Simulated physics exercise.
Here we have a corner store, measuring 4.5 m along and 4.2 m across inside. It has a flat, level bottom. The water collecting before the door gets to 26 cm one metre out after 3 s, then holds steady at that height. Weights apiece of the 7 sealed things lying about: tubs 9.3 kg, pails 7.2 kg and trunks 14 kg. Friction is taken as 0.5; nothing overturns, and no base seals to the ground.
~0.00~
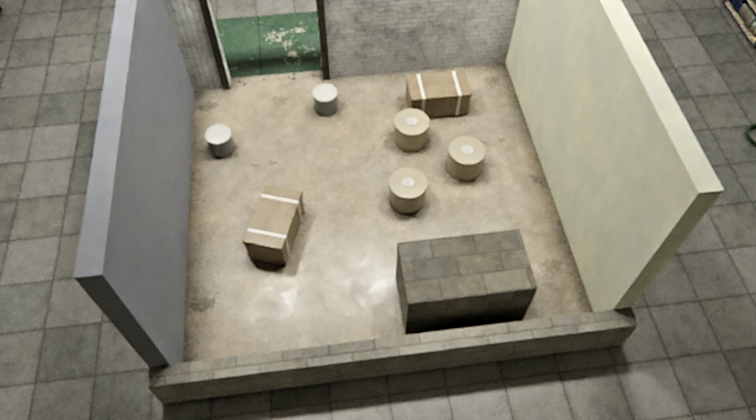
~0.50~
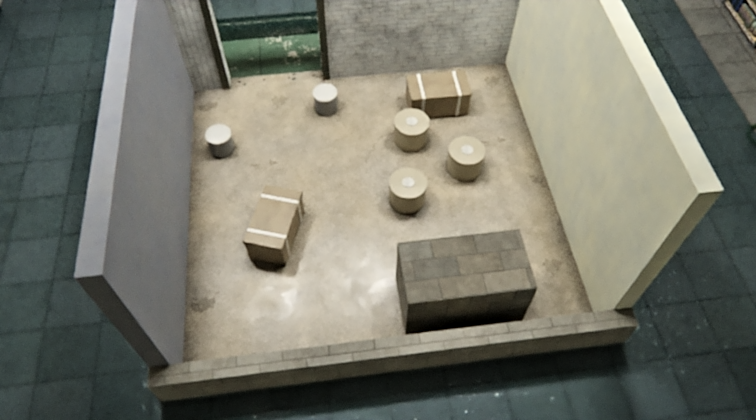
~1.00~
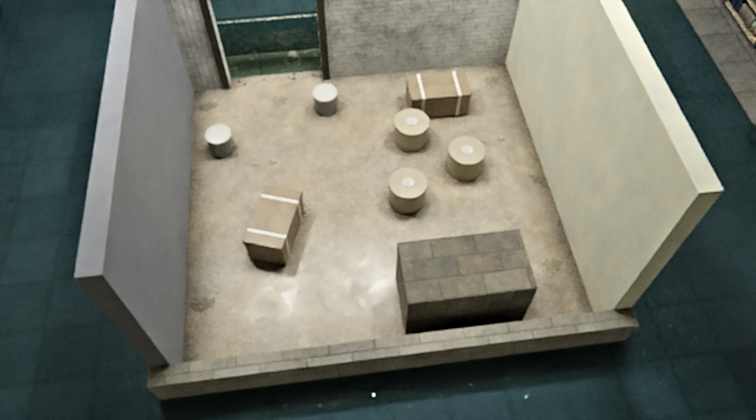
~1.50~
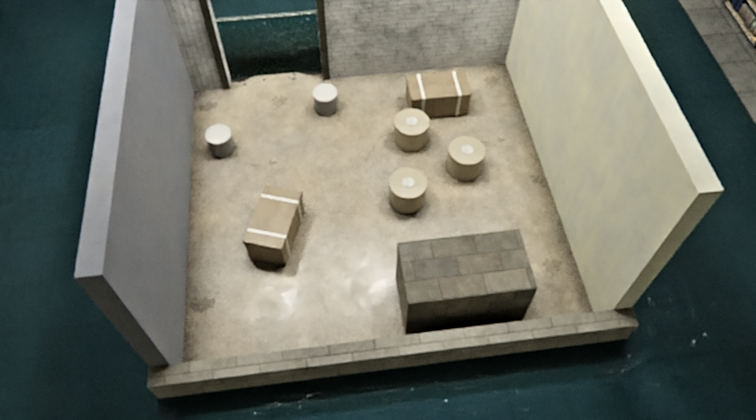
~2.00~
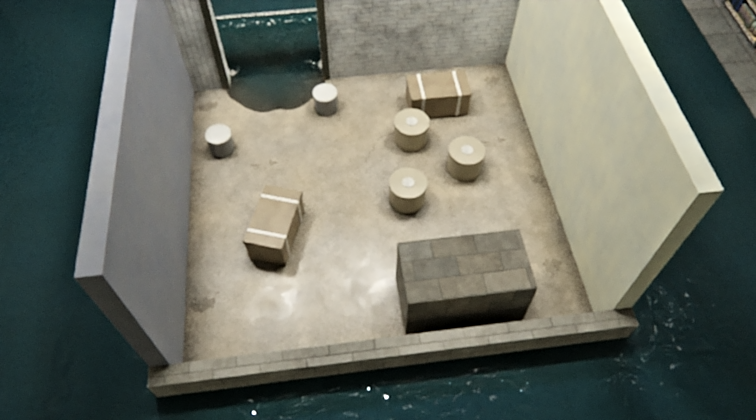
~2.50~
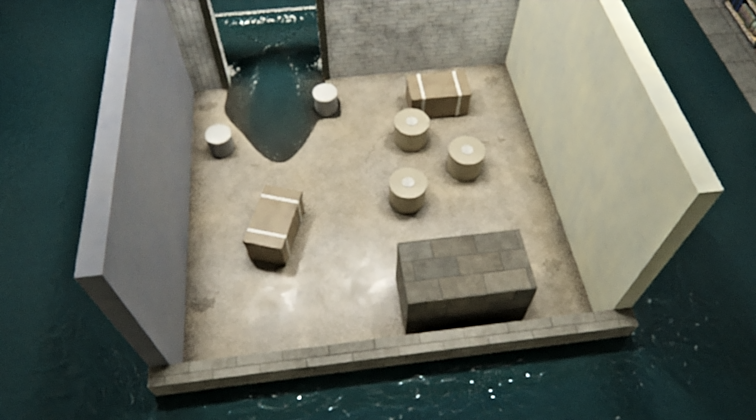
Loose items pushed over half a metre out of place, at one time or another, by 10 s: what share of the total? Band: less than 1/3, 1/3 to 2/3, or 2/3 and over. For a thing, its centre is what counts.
Band: 1/3 to 2/3.
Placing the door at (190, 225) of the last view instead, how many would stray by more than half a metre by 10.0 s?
Result: 6.
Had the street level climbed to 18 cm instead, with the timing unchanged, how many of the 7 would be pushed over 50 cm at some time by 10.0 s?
Count: 2.
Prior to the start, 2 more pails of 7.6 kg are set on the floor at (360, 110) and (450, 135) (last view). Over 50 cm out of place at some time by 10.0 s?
So the first ends up within that distance while the second ends up within that distance.
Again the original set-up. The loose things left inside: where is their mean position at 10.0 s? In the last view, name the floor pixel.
It sits at about (422, 166).
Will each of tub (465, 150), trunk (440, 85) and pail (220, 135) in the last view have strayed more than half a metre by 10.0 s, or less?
Same order as the question: Smaller, smaller, greater.
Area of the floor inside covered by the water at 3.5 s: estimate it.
Some 5.0 m2 of it.
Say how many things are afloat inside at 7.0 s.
I get 2.
After 3.5 s 0 of 7 are over 50 cm from their spots; 0 afloat.
After 4.5 s 3 of 7 are over 50 cm from their spots; 0 afloat.
After 7.0 s 3 of 7 are over 50 cm from their spots; 2 afloat.
After 10.0 s 4 of 7 are over 50 cm from their spots, and 4 have been at some point; 4 afloat.
